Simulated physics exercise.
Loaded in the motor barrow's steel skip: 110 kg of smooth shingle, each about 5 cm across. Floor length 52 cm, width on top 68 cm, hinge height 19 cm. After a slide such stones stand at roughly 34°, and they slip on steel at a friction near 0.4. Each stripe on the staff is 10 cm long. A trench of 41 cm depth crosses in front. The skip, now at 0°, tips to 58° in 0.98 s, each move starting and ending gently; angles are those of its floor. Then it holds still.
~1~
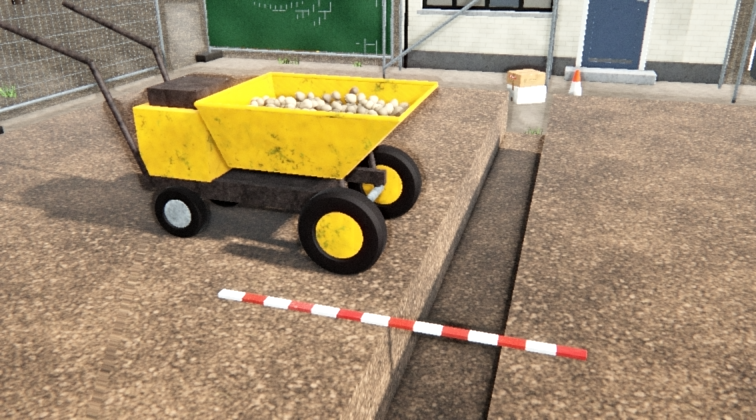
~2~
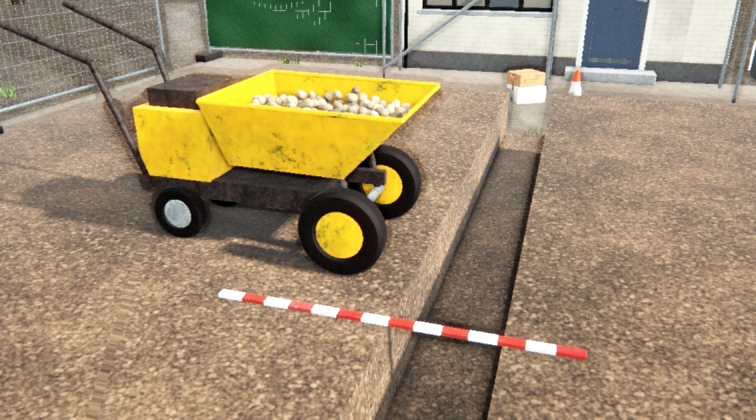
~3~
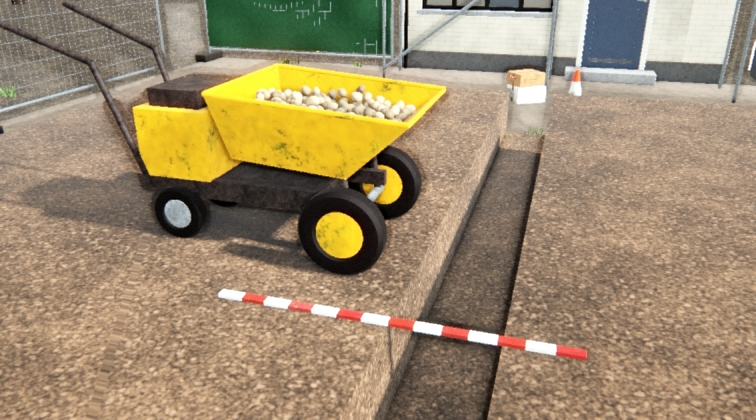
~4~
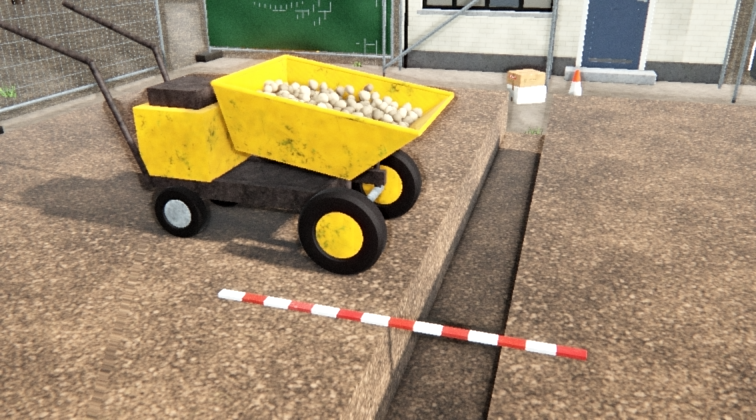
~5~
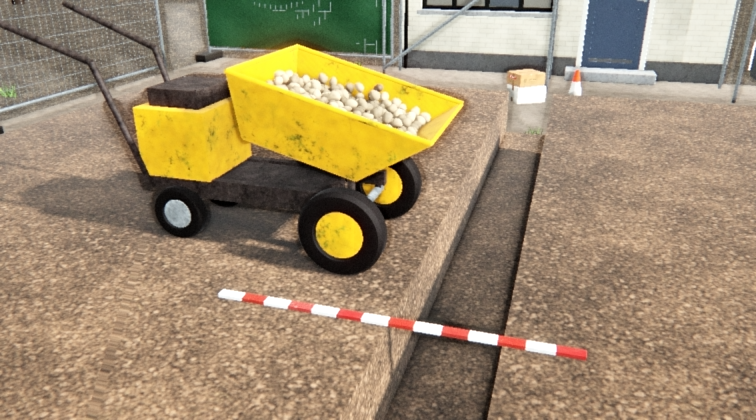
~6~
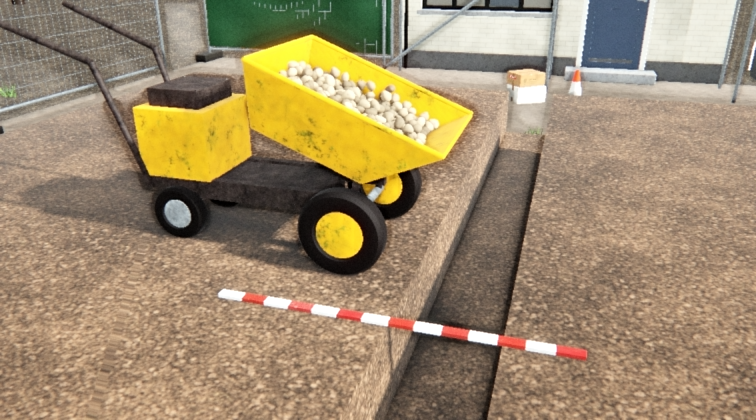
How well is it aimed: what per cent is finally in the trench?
Some 52 per cent of it.
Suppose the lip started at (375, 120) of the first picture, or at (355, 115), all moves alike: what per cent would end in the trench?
About 70 and 90 per cent.
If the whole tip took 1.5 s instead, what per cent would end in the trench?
Then about 60 per cent.
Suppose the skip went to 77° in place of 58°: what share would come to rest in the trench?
It would be near 55 per cent.
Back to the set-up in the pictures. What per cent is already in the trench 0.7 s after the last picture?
About 10 per cent by then.
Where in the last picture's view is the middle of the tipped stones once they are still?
Around (509, 316).
Then, 0.3 s after the last picture the floor is at 49°, 100 % in the skip; the foremost stones are at (463, 183).
Then, 0.7 s after the last picture the floor is at 58°, 81 % in the skip, 10 % in the trench, 8 % past the trench; the foremost stones are at (546, 269).
Then, 1.0 s after the last picture the floor is at 58°, 41 % in the skip, 14 % in the trench, 45 % past the trench; the foremost stones are at (661, 280).
Then, 3.0 s after the last picture the floor is at 58°, 0 % in the skip, 52 % in the trench, 48 % past the trench; the foremost stones are past the picture's edge.
